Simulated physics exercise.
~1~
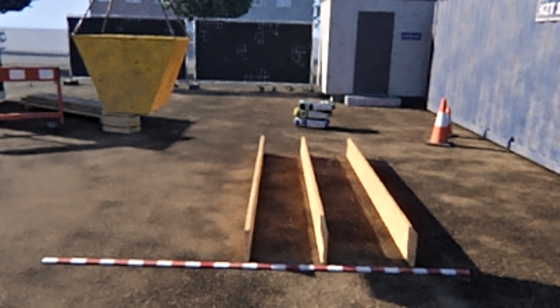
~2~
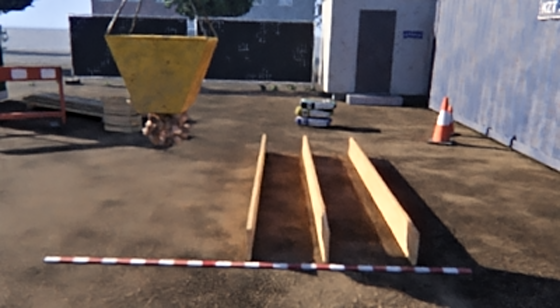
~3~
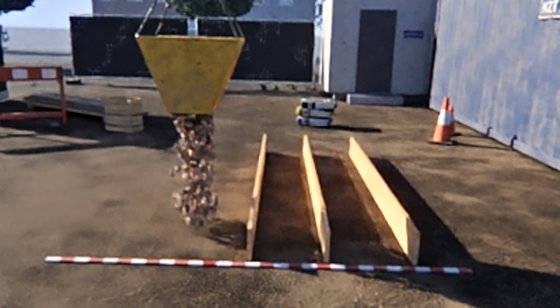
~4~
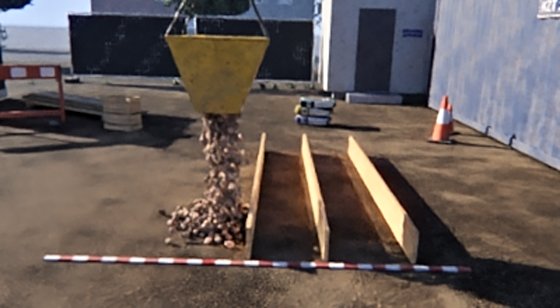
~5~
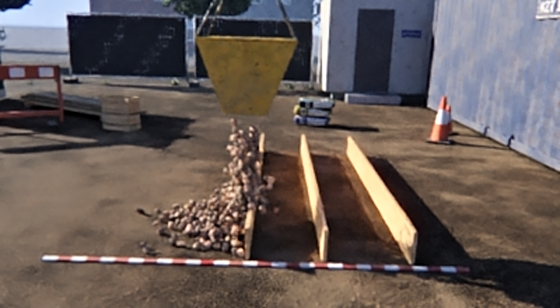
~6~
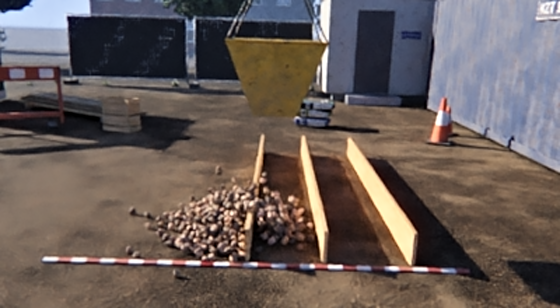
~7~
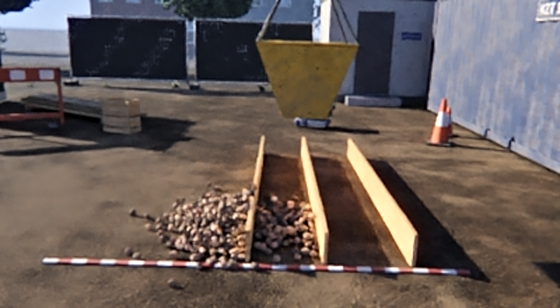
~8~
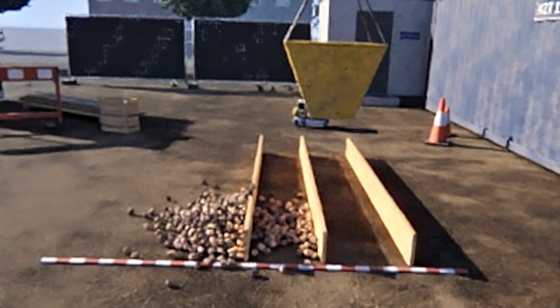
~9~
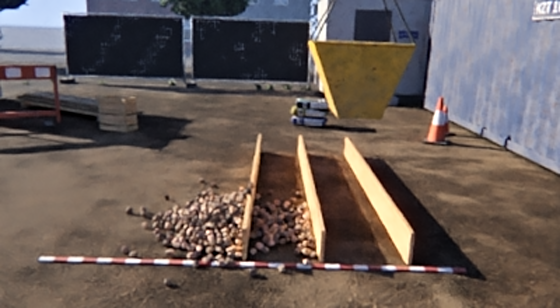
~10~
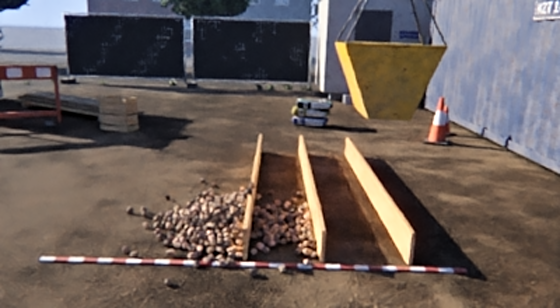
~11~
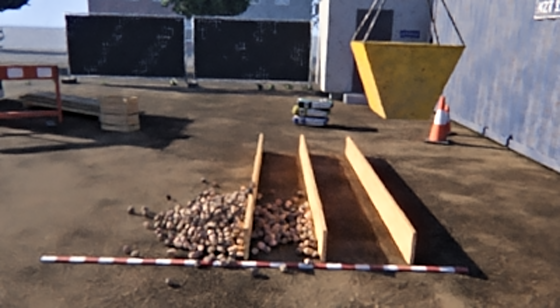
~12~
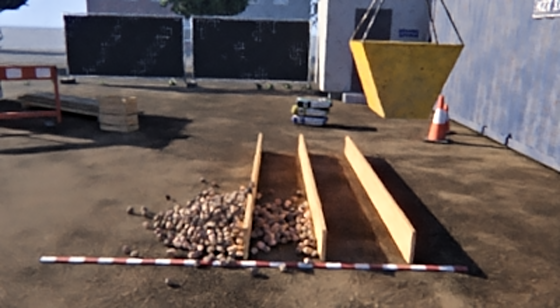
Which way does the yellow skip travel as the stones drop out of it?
The yellow skip travels to the right, passing above the planks towards the traffic cone.
In a paved yard, a yellow skip hung from above travels right, pouring stones onto the ground and then across the first of three upright planks. Empty, it stops near the traffic cone, leaving most stones left of the planks, some in the left bay and none in the right.
